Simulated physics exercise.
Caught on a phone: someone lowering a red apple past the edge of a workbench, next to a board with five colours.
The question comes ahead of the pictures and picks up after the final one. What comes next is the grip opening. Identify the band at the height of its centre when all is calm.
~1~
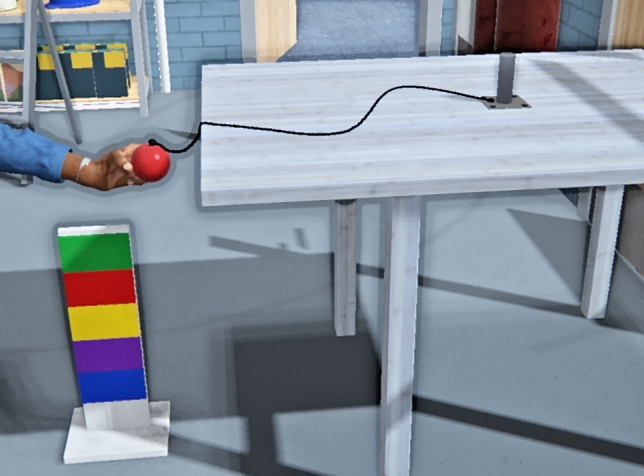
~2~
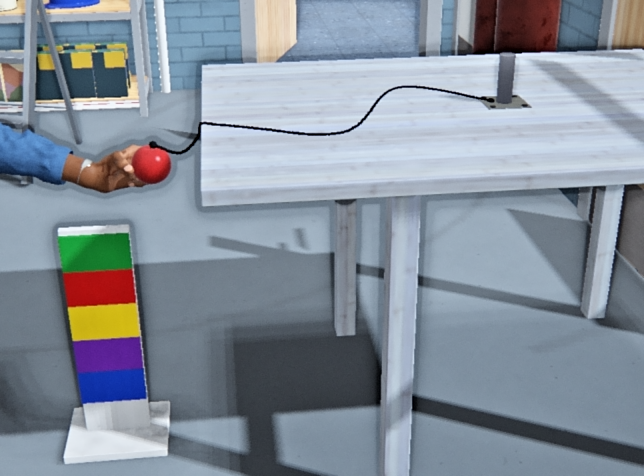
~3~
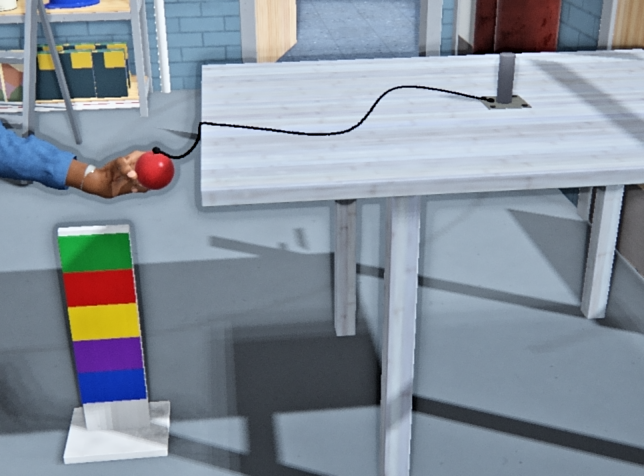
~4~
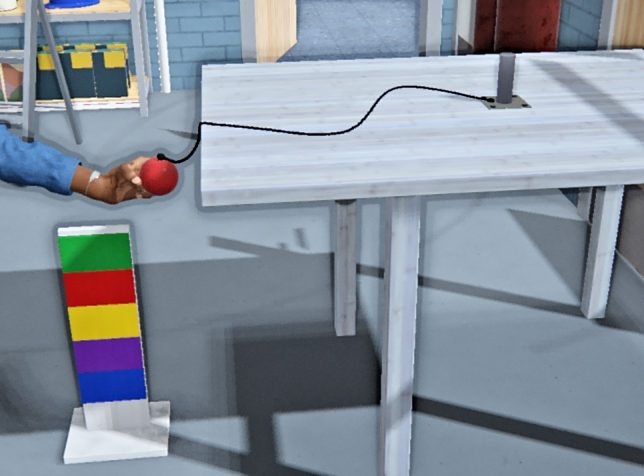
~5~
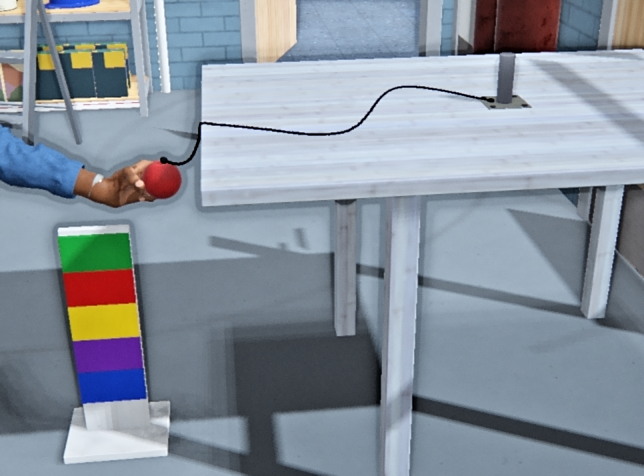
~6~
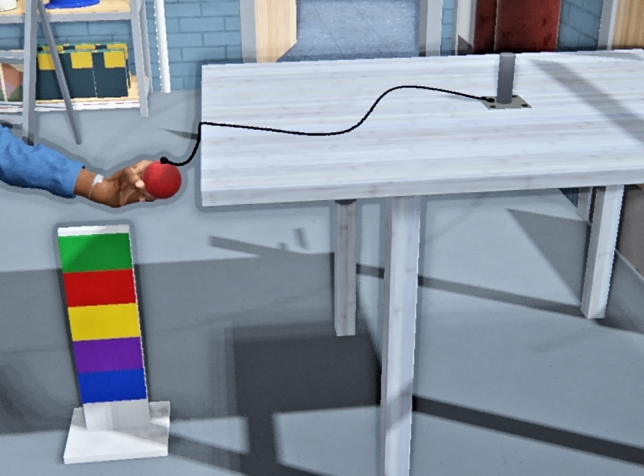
Its centre is at yellow.
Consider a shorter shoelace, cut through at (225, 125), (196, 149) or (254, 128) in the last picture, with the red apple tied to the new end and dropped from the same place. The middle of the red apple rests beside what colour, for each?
For the first: Green; for the second: Red; for the third: None, it hangs higher.
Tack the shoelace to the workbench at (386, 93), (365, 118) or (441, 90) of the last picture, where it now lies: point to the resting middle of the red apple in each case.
It ends up near (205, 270) the first time, (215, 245) the second and (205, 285) the third.
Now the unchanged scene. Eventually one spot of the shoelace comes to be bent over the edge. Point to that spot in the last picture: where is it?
Approximately at (322, 135) in the final frame.
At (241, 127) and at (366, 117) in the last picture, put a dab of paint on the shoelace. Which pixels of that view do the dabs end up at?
(203, 198) for the first, (274, 112) for the second.
A little later, apple near (210, 281); level with red.
Next, apple near (208, 300); level with yellow.
When it is over, apple near (212, 306); level with yellow. At yellow.
